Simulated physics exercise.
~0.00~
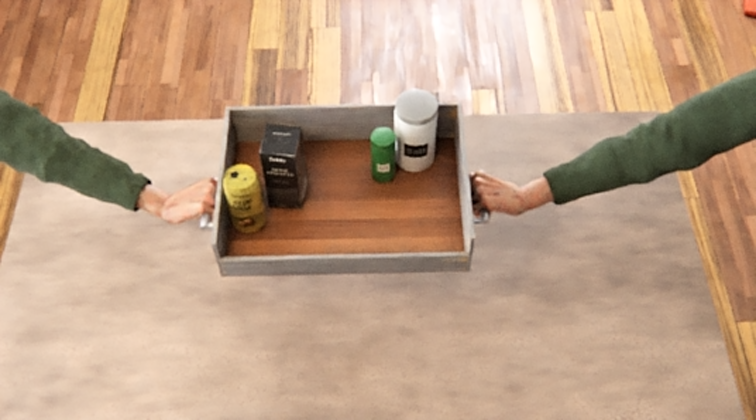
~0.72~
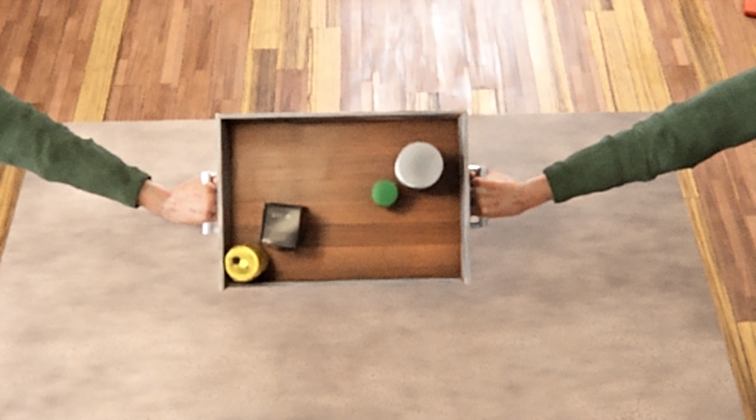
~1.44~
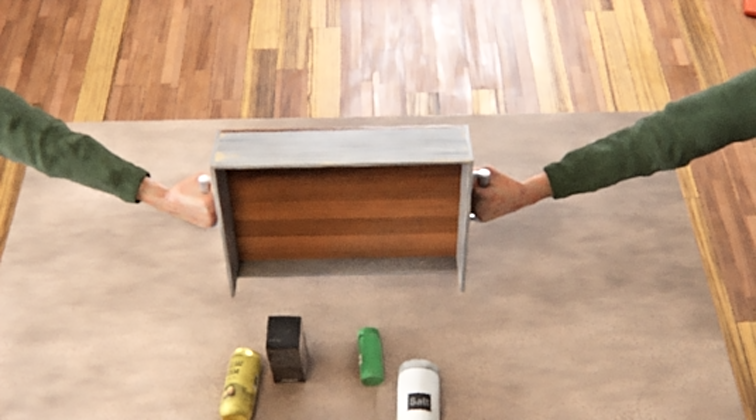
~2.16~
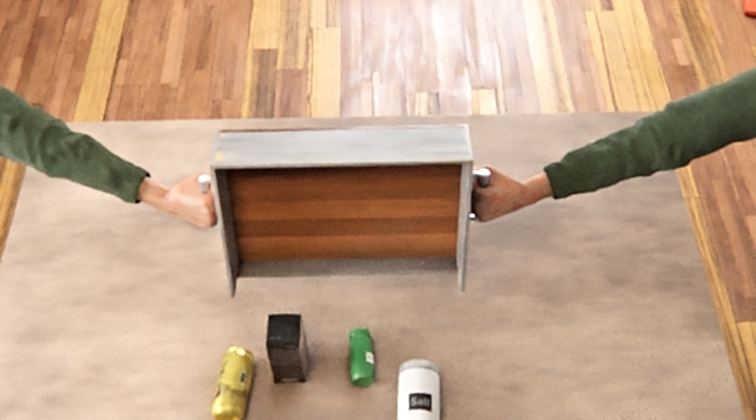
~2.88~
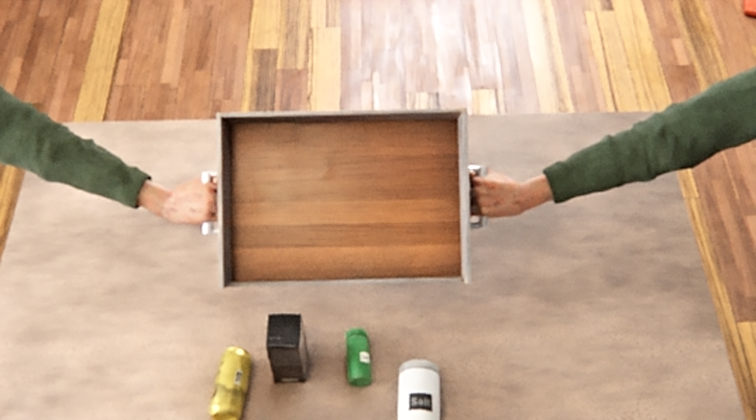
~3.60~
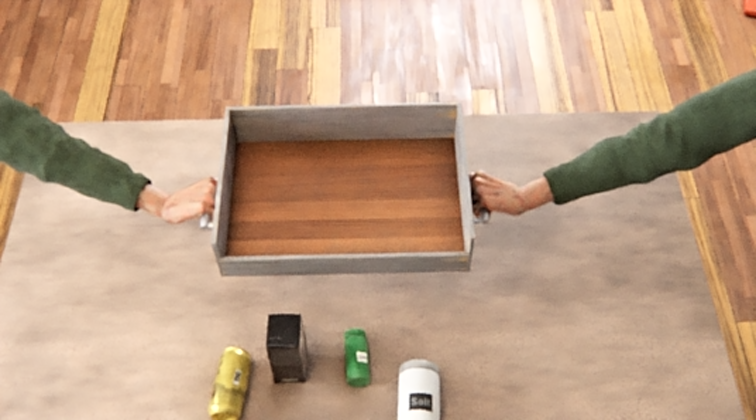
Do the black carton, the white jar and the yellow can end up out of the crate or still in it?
All three end up out of the crate. The black carton, the white jar and the yellow can are tipped out over the near side and lie in front of it.
Two hands tip a crate toward the near side, spilling four containers, then level it empty.
